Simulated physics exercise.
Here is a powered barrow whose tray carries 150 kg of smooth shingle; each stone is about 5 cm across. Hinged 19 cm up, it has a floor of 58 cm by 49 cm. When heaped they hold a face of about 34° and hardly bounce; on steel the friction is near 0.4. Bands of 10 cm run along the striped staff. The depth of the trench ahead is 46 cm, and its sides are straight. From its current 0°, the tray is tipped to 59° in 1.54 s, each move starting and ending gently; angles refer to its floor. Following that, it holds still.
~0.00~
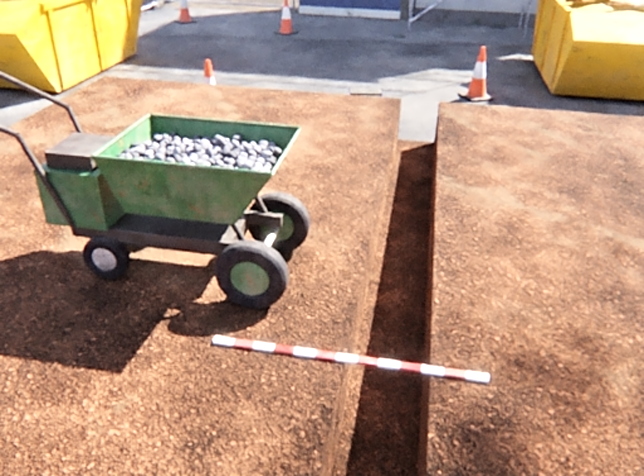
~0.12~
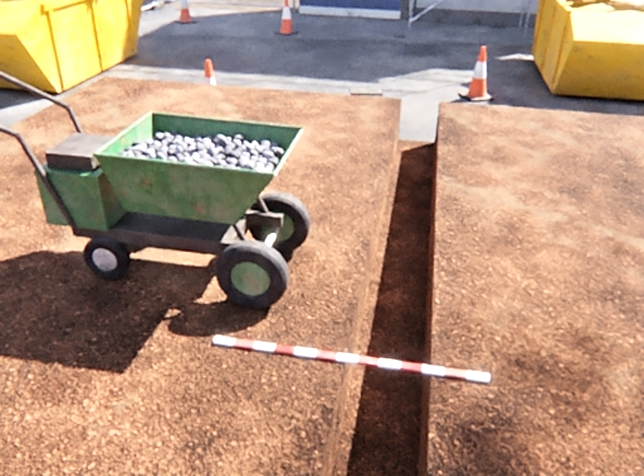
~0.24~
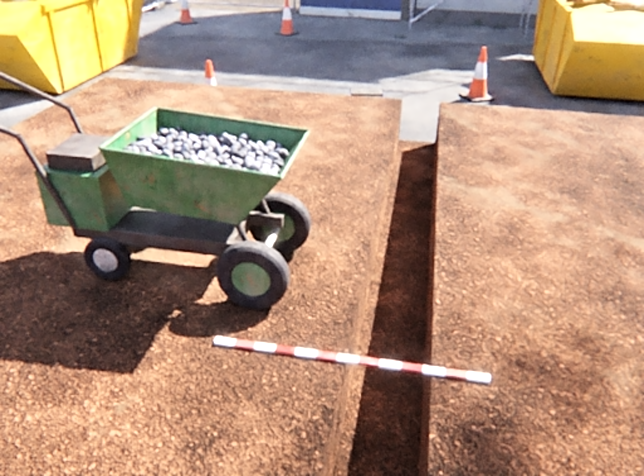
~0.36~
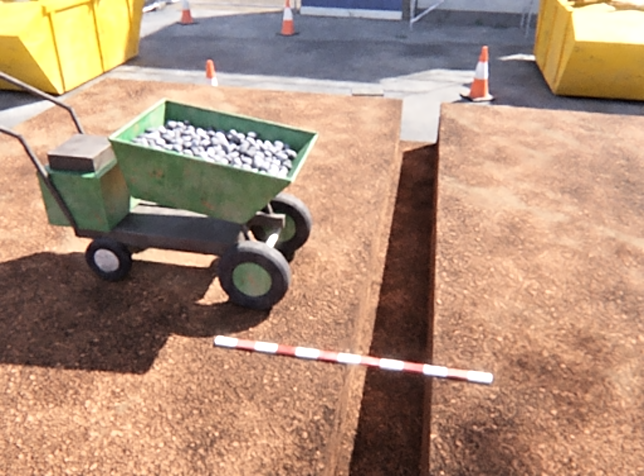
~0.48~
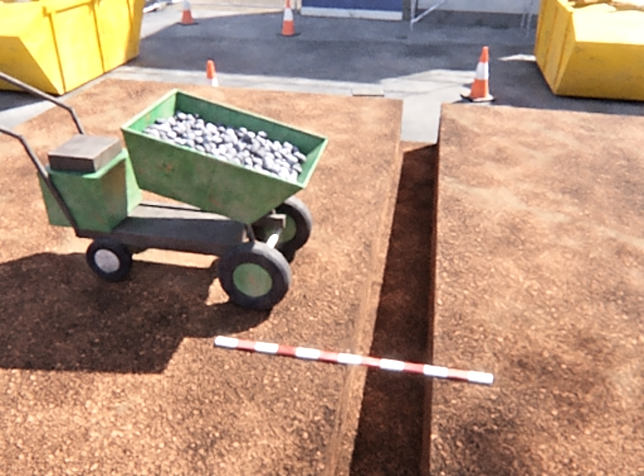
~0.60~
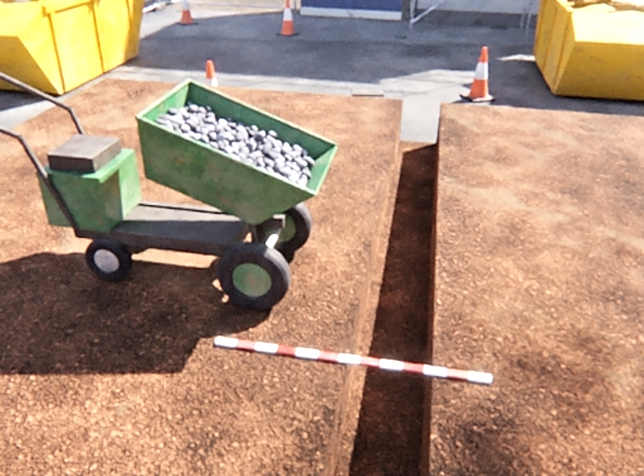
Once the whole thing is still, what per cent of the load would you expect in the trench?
I would expect about 63 per cent.
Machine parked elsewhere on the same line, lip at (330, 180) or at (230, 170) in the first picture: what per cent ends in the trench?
I'd expect some 25 per cent, then some 60.
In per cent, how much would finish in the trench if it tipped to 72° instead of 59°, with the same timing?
Around 85 per cent would finish in the trench.
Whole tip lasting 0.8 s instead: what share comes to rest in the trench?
50 %.
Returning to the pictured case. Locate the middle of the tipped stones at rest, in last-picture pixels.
Roughly at pixel (399, 349).
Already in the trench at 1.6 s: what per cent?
Around 20 per cent of it, at that instant.
After 1.2 s the floor is at 50°; 100 % in the tray; the foremost stones are at (357, 210).
After 1.6 s the floor is at 59°; 78 % in the tray, 22 % in the trench, 1 % past the trench; the foremost stones are at (442, 303).
After 2.0 s the floor is at 59°; 54 % in the tray, 40 % in the trench, 6 % past the trench; the foremost stones are at (506, 298).
After 3.9 s the floor is at 59°; 30 % in the tray, 63 % in the trench, 6 % past the trench; the foremost stones are at (564, 303).
